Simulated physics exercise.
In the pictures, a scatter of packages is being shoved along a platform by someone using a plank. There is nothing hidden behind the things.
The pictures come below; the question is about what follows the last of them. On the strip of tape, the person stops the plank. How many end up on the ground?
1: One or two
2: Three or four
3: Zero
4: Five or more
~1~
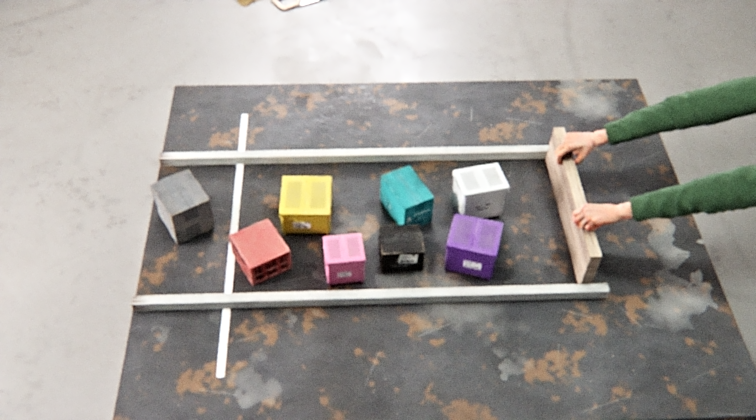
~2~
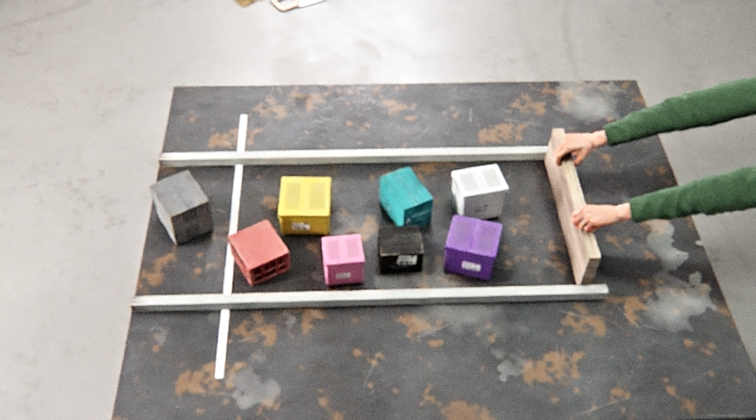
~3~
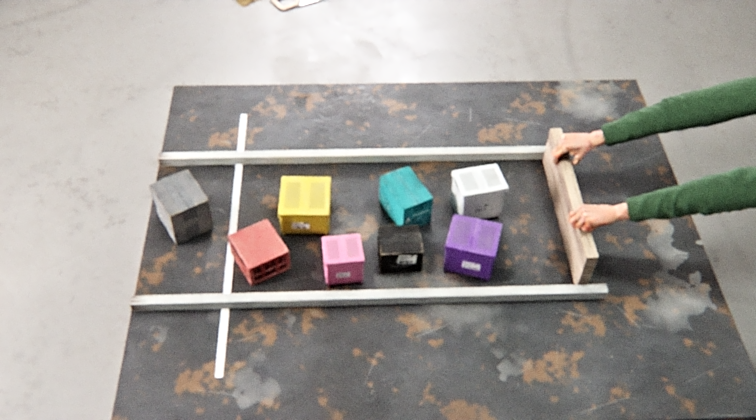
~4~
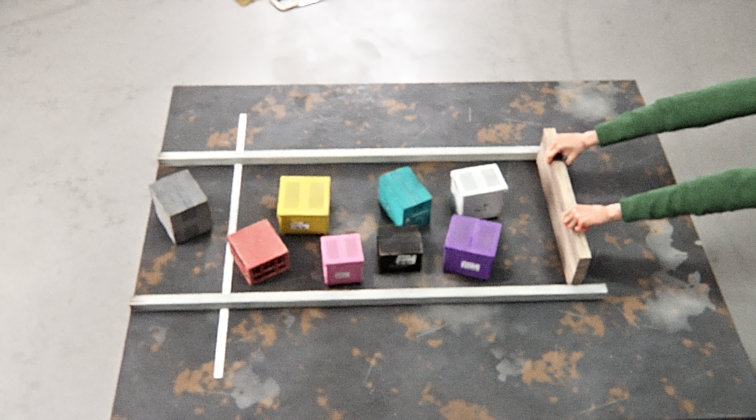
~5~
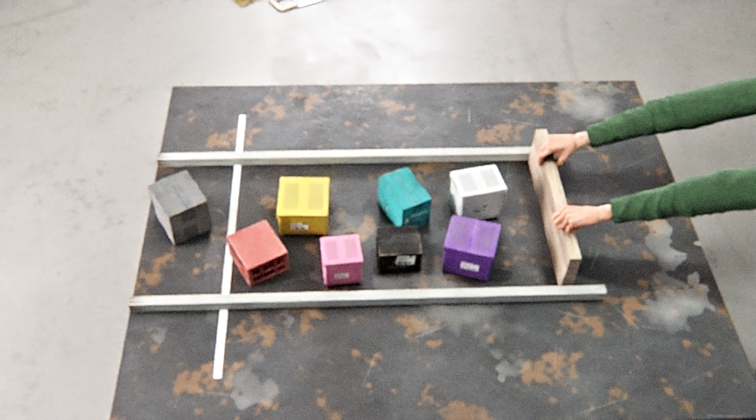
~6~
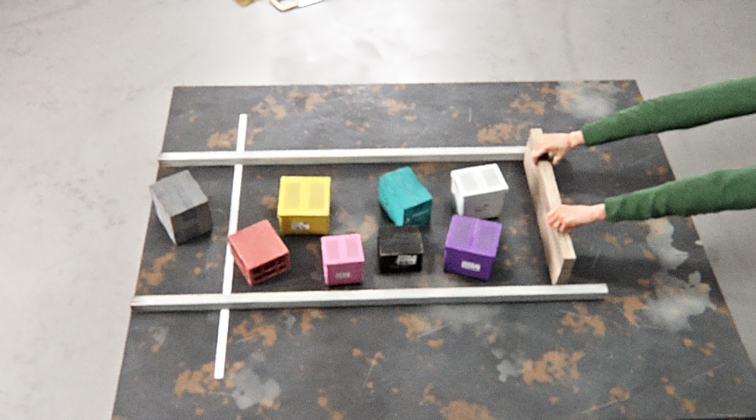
Three or four.
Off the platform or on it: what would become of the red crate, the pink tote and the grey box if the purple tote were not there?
Red crate drops; pink tote stays put; grey box drops.
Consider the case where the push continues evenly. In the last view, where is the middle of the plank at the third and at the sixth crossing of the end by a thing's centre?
The middle sits near (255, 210) at the first moment and near (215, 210) at the second.
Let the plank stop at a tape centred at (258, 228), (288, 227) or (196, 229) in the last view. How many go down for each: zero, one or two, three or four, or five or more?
Going through the places as listed, I'd say one or two, then 1 or 2, then at least five.
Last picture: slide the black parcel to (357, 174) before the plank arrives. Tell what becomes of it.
In that case it never drops.
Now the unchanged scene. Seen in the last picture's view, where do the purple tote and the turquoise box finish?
The purple tote settles near (202, 259); as for the turquoise box, near (167, 208).
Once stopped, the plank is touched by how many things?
The figure is 2.
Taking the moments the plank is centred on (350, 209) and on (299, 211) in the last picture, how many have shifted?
At the first place 7, at the second 8.
Early on, none off yet; grey box at rest near (182, 207); red crate at rest near (259, 253); yellow tote at rest near (305, 206).
A while later, none off yet; grey box at rest near (182, 207); red crate travelled about its own width near (219, 250); yellow tote travelled about its own width near (265, 208).
Further along, none off yet; grey box travelled about its own width near (137, 209); red crate travelled well along near (137, 260); yellow tote travelled well along near (185, 215).
Finally, the number that fall off is three or four; lost, pink tote, yellow tote, red crate and grey box.
